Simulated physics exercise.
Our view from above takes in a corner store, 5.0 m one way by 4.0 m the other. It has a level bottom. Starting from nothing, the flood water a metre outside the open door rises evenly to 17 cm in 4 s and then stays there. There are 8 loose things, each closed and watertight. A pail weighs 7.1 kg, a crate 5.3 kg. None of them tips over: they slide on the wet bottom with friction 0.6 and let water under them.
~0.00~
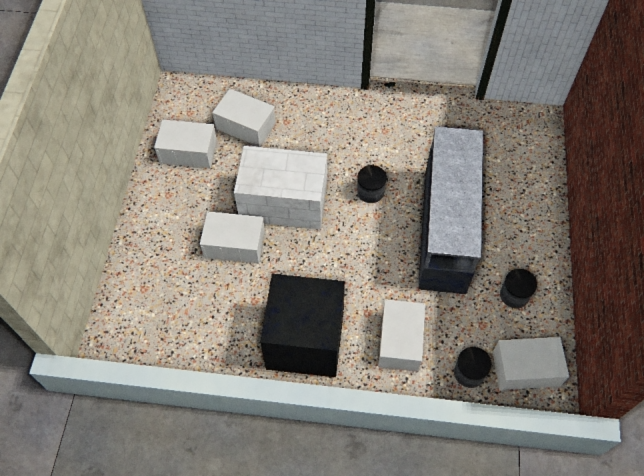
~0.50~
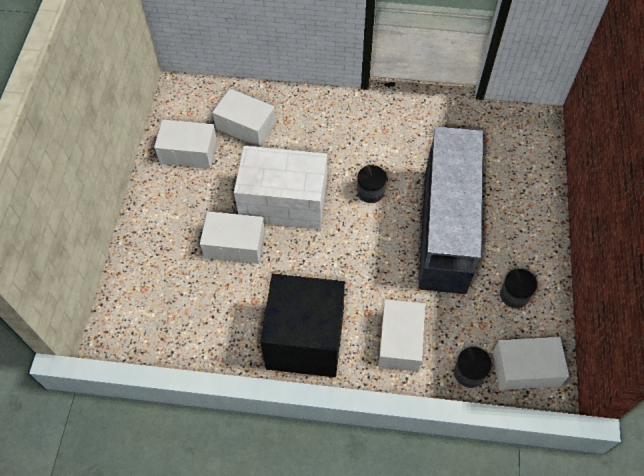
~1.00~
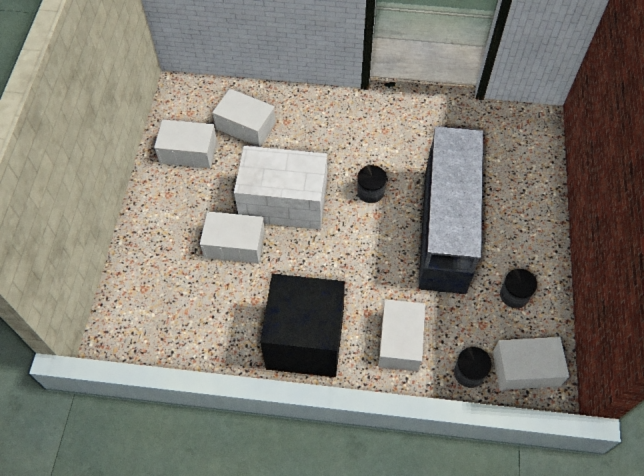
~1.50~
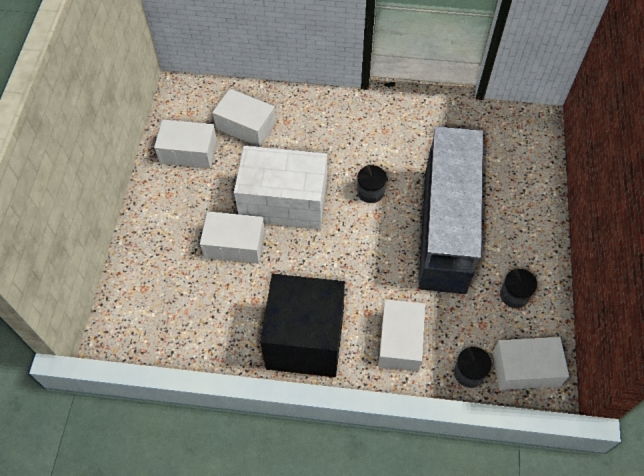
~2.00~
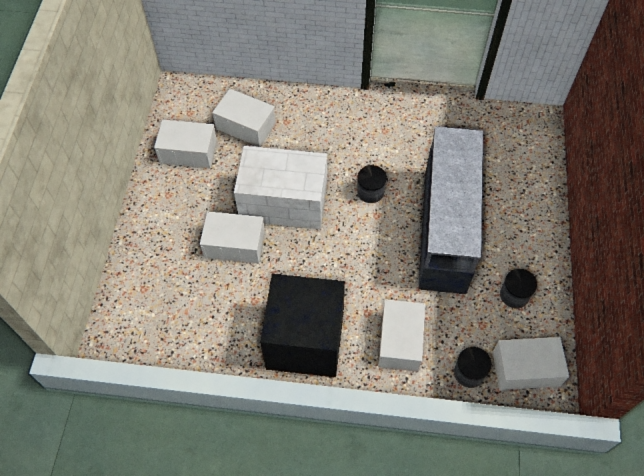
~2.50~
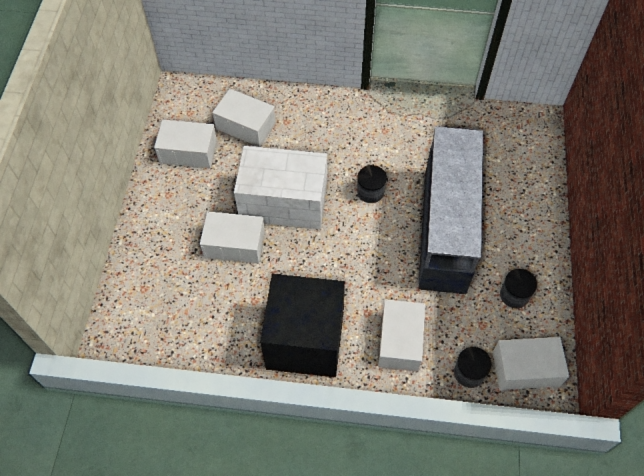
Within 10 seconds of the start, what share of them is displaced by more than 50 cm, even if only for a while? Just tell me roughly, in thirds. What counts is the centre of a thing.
It falls in the low range.
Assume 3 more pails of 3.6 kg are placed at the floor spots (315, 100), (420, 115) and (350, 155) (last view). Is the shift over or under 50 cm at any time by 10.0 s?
The three, in order: Smaller shift, larger, larger.
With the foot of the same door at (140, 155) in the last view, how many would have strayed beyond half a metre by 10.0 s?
That gives 3 of them.
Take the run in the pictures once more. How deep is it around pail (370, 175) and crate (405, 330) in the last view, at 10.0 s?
I'd estimate 7 cm for the first and 8 cm for the second.
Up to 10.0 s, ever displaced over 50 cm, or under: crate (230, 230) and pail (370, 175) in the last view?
In that order: Below, above.
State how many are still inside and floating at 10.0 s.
I'd say 3 of them.
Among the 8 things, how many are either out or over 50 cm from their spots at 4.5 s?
I count 0.
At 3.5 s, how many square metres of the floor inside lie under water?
At that time the wet patch spans about 1.5 m2.
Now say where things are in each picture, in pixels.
In the first picture, a pail at (475, 363) rests on the ground; a crate at (534, 358), on the bottom; water covers 0.0 m2; 0 of 8 have shifted.
In the second picture, a pail at (475, 363) rests on the ground; a crate at (534, 358), on the bottom; 0.0 m2 under water; 0 of 8 have shifted.
In the third picture, a pail at (475, 363) rests on the ground; a crate at (534, 358) rests on the ground; 0.0 m2 under water; 0 of 8 have shifted.
In the fourth picture, a pail at (475, 363) rests on the ground; a crate at (534, 358), on the bottom; water covers 0.0 m2; 0 of 8 have shifted.
In the fifth picture, a pail at (475, 363), on the bottom; a crate at (534, 358) rests on the ground; water covers 0.0 m2; 0 of 8 have shifted.
In the sixth picture, a pail at (475, 363), on the bottom; a crate at (534, 358), on the bottom; 0.3 m2 under water; 0 of 8 have shifted.
After 3.5 s 0 of 8 are over 50 cm from their spots; 0 afloat.
After 4.5 s 0 of 8 are over 50 cm from their spots; 0 afloat.
After 7.0 s 1 of 8 are over 50 cm from their spots; 1 afloat.
After 10.0 s 2 of 8 are over 50 cm from their spots, and 2 have been at some point; 3 afloat.
